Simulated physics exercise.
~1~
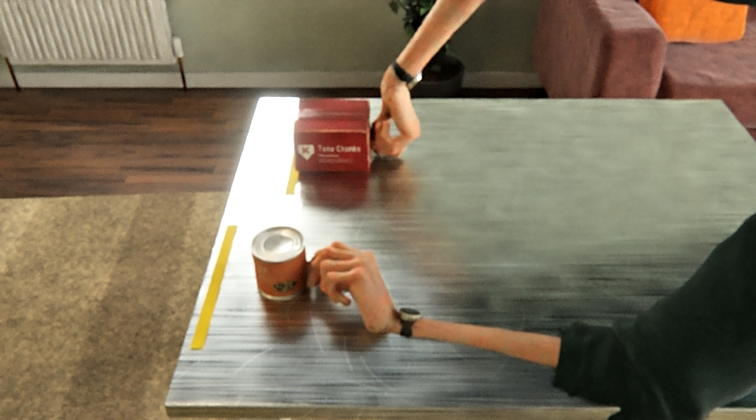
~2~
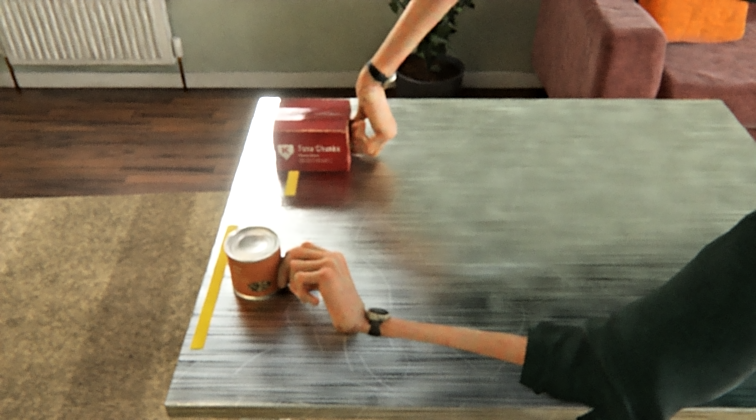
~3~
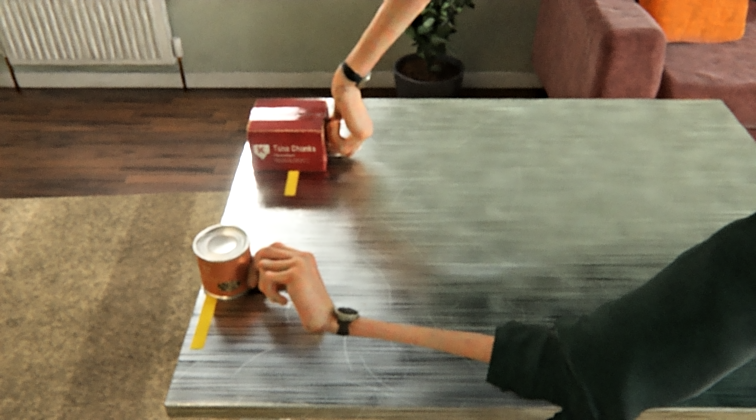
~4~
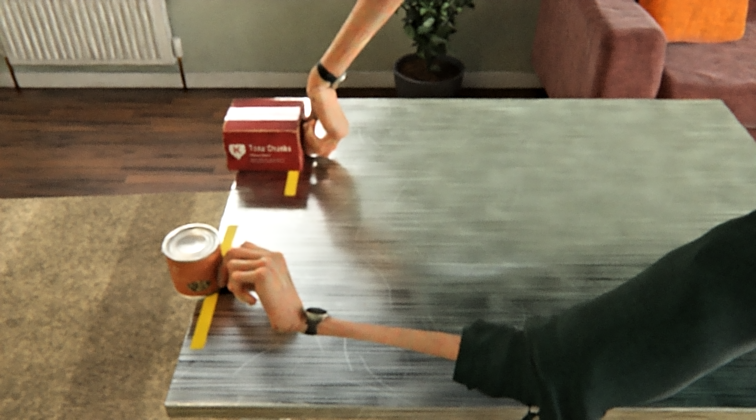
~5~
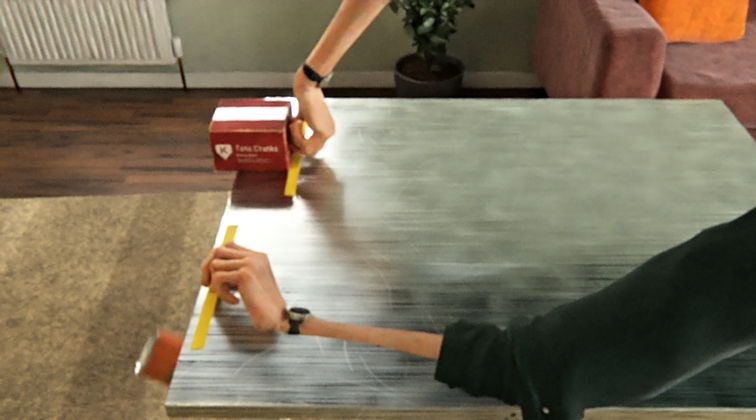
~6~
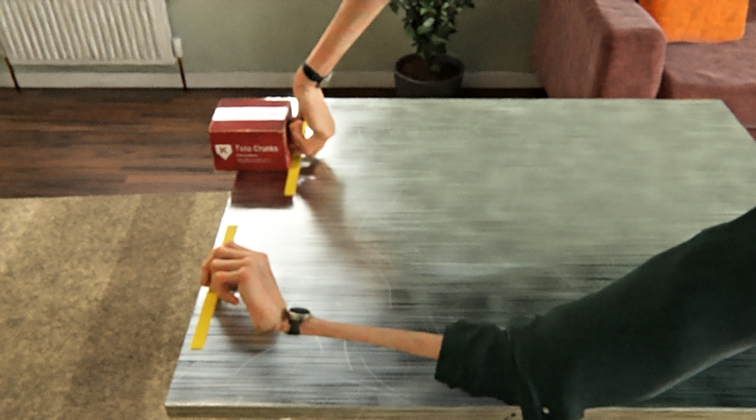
On a shiny table in a living room, two strips of yellow tape lie near the left edge, with a red box at the far side and an orange tin nearer the viewer. Two hands, each wearing a dark watch, push the box and the tin steadily to the left. The tin slides past its tape and comes to overhang the edge. It then tips and drops off the table beside the near hand. The tin goes out of view, while the red box stops at the left edge, still on the table with the far hand against it.
